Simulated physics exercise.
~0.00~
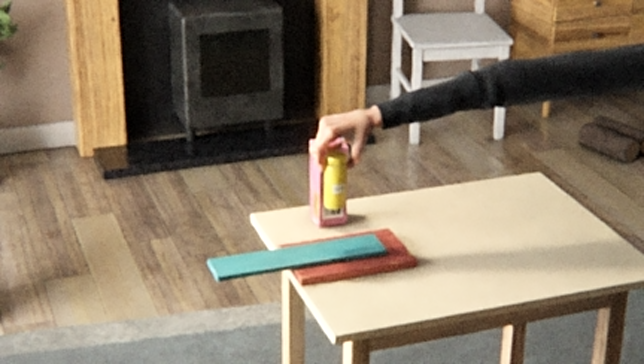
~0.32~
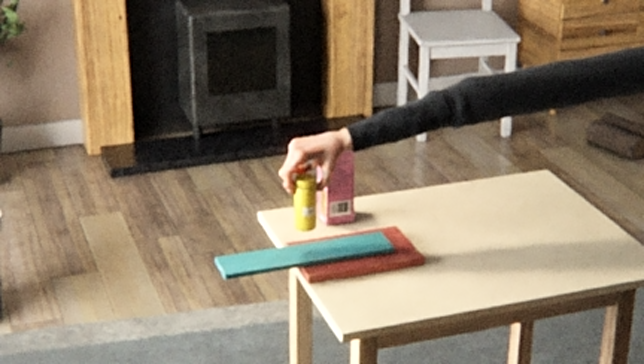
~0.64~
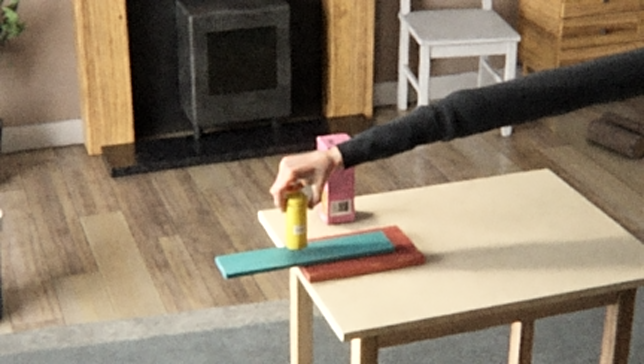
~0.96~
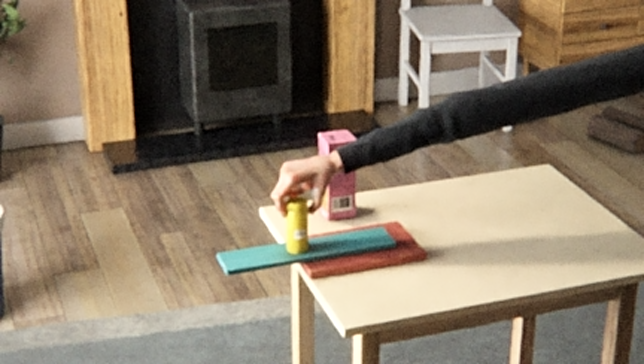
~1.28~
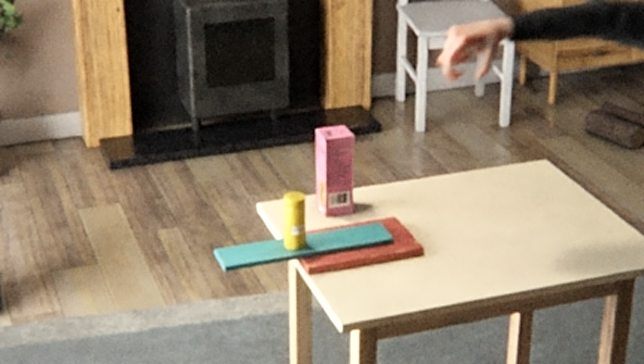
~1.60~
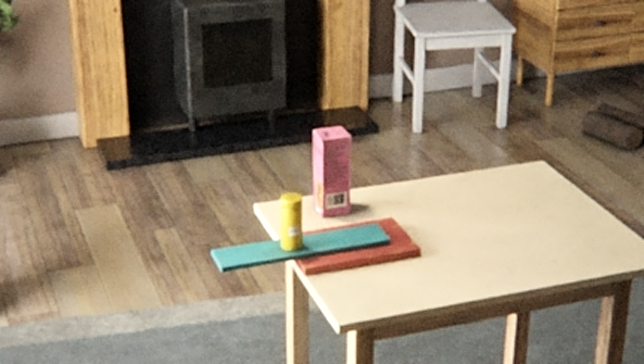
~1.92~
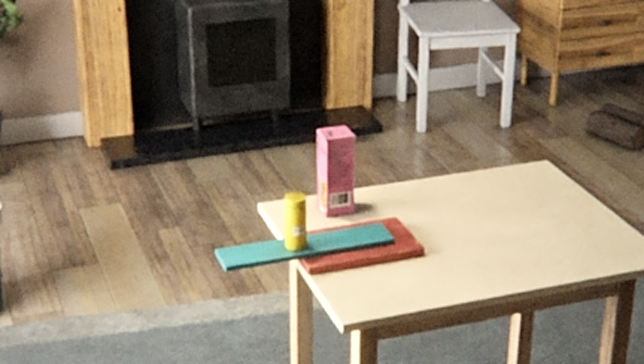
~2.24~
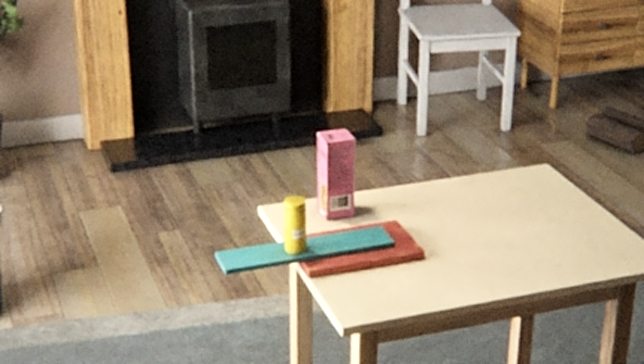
In a room with a fireplace, a hand lifted a yellow shaker from beside a pink carton and set it on a turquoise board jutting past a table's edge, then let go and withdrew, and everything stayed balanced.
